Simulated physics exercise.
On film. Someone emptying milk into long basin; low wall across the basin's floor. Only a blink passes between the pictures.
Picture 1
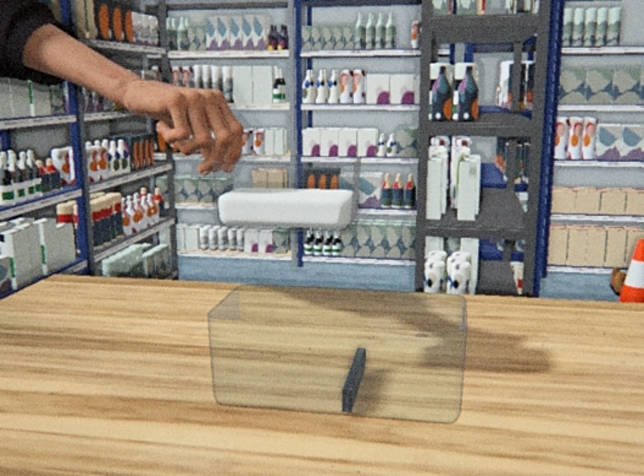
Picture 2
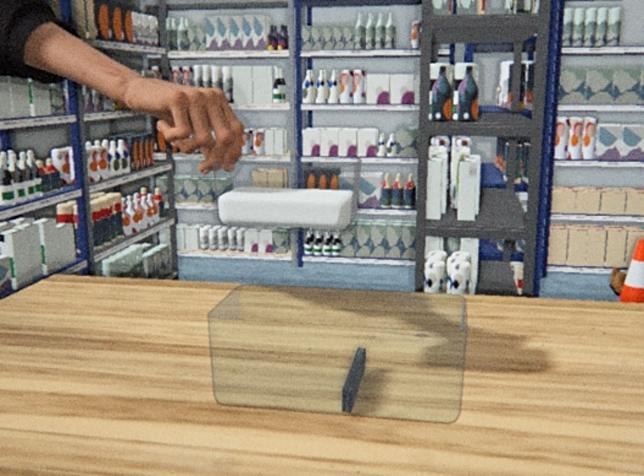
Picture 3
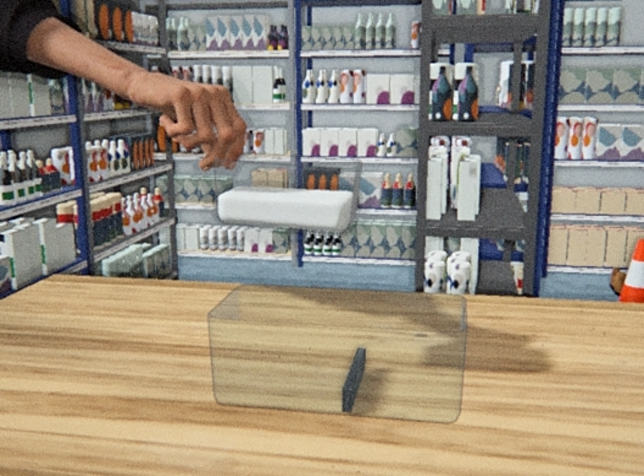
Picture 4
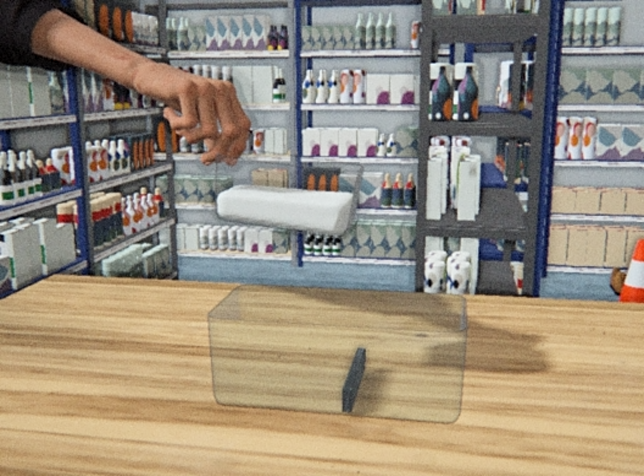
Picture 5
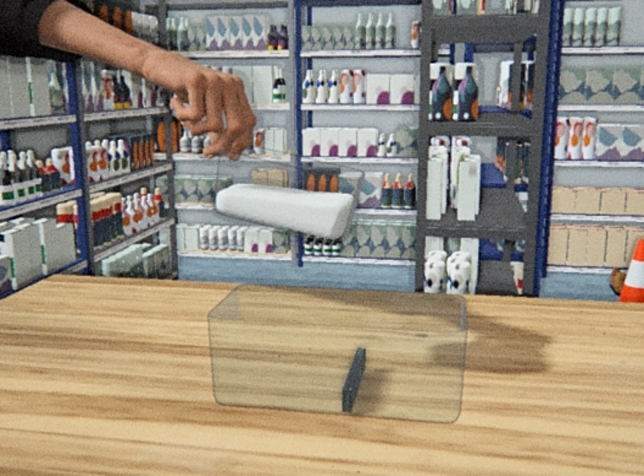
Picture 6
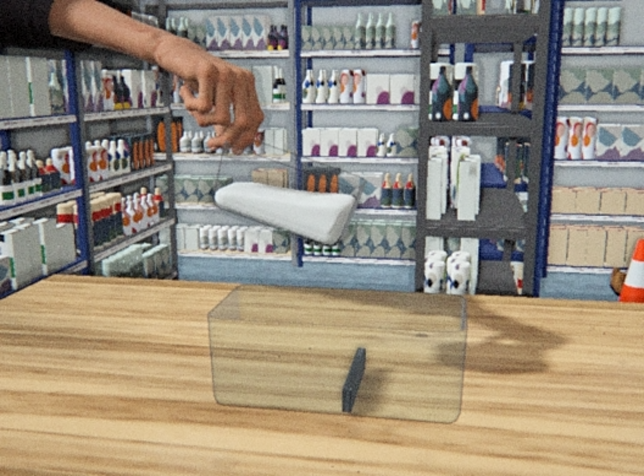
In a shop aisle, a white container tilting gradually down to the right above a clear basin as a hand shifts slightly.
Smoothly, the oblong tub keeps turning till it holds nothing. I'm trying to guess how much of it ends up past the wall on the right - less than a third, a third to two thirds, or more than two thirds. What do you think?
I'd say more than two thirds.
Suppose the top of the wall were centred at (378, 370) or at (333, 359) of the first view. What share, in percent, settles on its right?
Case 1: 55 %; case 2: 95 %.
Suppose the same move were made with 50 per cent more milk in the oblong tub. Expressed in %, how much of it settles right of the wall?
It comes to near 75 per cent.
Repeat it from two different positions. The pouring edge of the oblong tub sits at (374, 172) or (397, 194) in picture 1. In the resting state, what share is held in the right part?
You'd see around 90 per cent, and then around 90 per cent.
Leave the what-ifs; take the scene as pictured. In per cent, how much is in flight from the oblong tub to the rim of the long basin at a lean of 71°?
Near 40 %.
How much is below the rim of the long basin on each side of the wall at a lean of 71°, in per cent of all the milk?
Left 0, right 10.
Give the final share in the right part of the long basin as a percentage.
Share: Roughly 85 %.
A moment on, the oblong tub is tipped part way and 52 per cent is still to pour, 0 is left of the wall and 8 right of it.
Next, the oblong tub is tipped on its side and 21 per cent is still to pour, 7 is left of the wall and 63 right of it.
Then the oblong tub is tipped on its side and 4 per cent is still to pour, 11 is left of the wall and 80 right of it.
Later the oblong tub is tipped on its side and 1 per cent is still to pour, 12 is left of the wall and 84 right of it.
At rest 14 per cent lies left of the wall, 84 right of it and 1 outside.
